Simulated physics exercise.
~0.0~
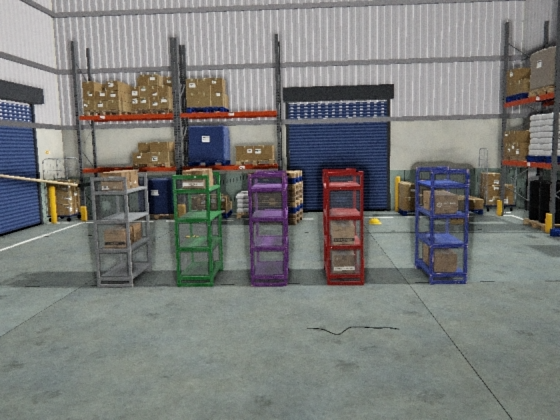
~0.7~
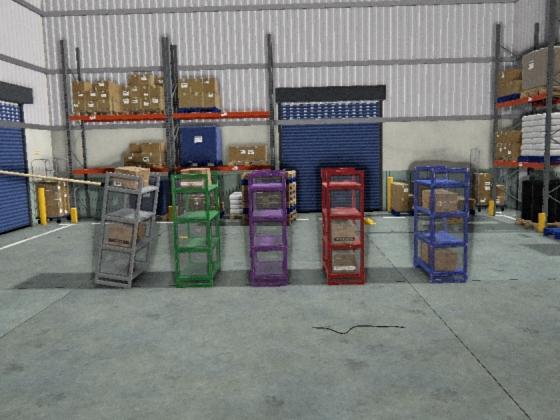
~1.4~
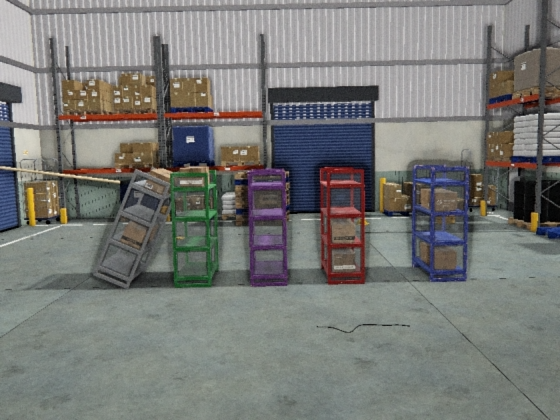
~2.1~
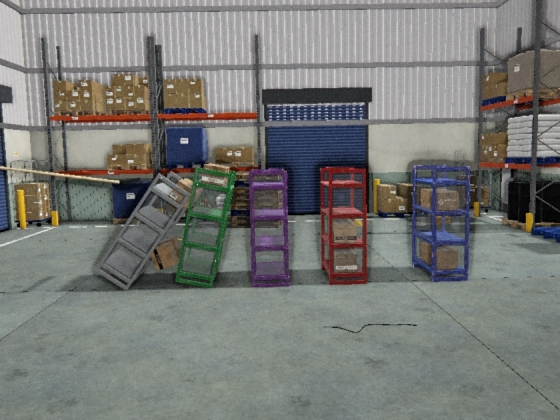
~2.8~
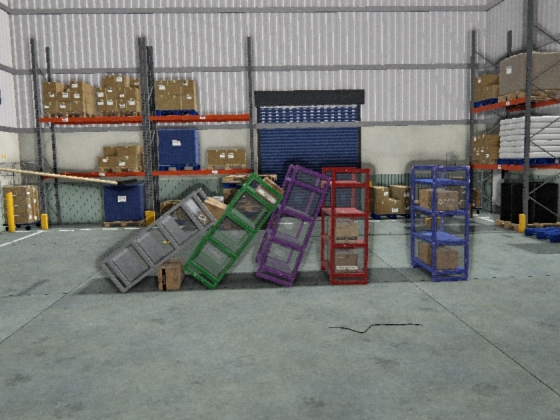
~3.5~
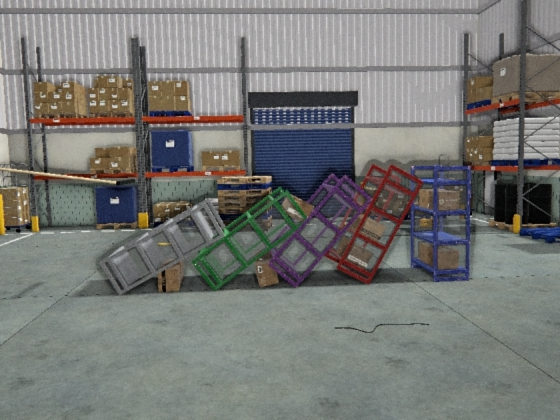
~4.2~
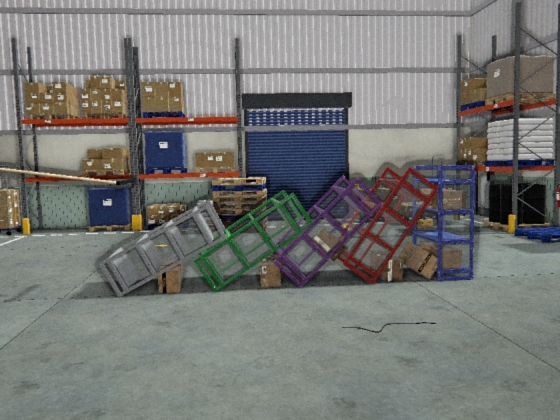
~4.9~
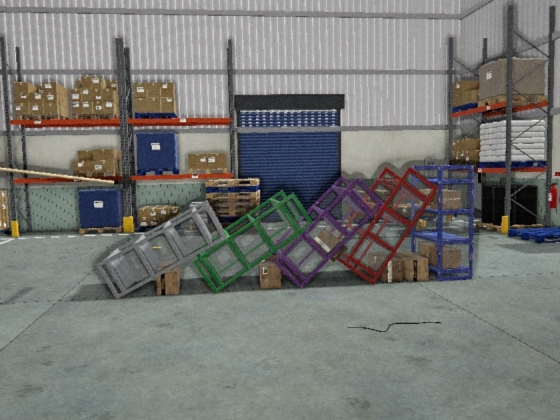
Grey shelving unit tipping right in a warehouse, toppling green, purple and red units in turn against the still-standing blue one.
